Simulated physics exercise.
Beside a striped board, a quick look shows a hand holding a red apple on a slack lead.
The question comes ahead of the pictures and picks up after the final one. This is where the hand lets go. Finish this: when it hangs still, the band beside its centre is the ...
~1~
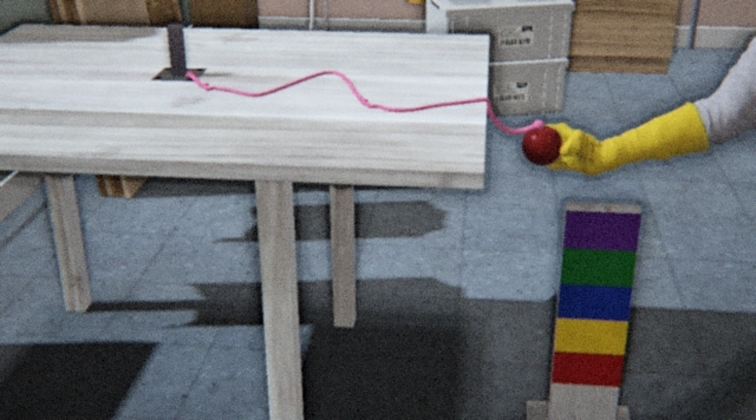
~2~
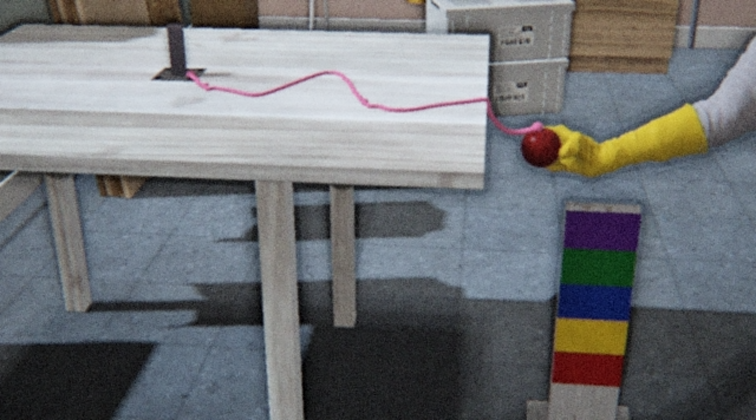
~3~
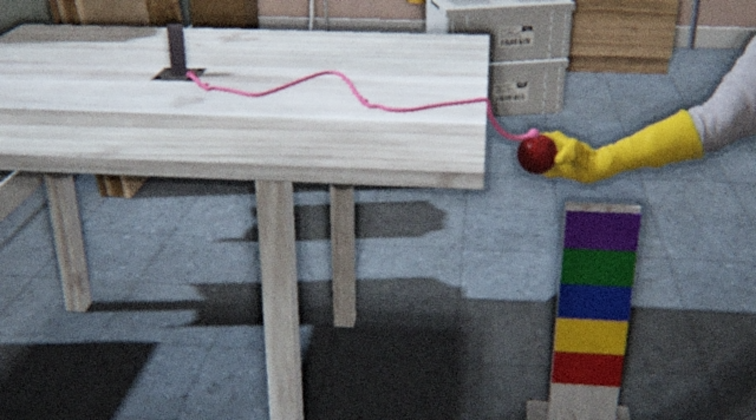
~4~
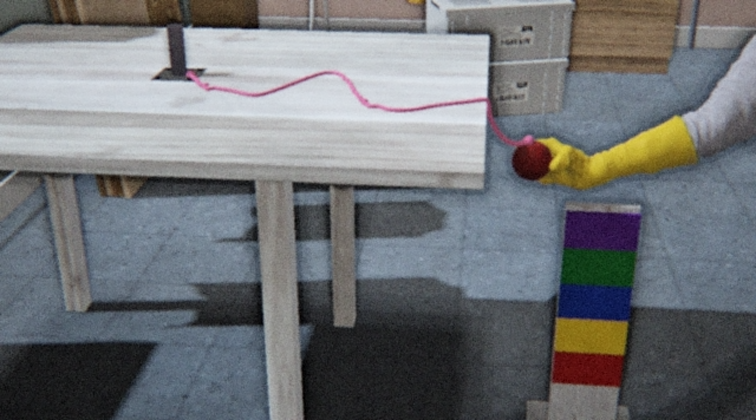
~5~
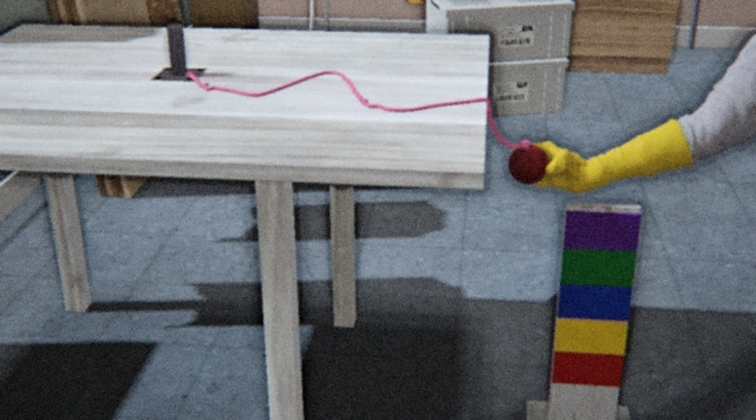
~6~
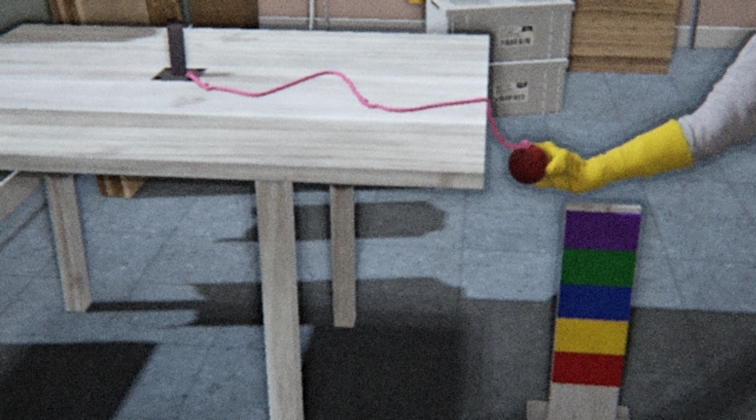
When it hangs still, the band beside its centre is the yellow one.
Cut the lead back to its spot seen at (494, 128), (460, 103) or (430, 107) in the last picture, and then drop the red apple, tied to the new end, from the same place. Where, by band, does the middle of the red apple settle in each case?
Results, first to last: Blue; green; purple.
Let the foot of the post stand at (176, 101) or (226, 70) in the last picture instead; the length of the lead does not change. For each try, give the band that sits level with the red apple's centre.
Trial 1 - red; trial 2 - red.
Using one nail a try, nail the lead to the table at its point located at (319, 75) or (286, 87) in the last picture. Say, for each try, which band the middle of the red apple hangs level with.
In order: Green; blue.
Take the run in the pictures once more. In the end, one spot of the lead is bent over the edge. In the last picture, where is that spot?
That spot lies near (357, 94).
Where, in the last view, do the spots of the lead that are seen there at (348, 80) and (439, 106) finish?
The first lands at (444, 93), while the second lands at (482, 214).
Early on, apple near (505, 336); level with yellow.
Midway, apple near (461, 327); level with yellow.
Finally, apple near (475, 331); level with yellow. Its centre hangs level with the yellow band.
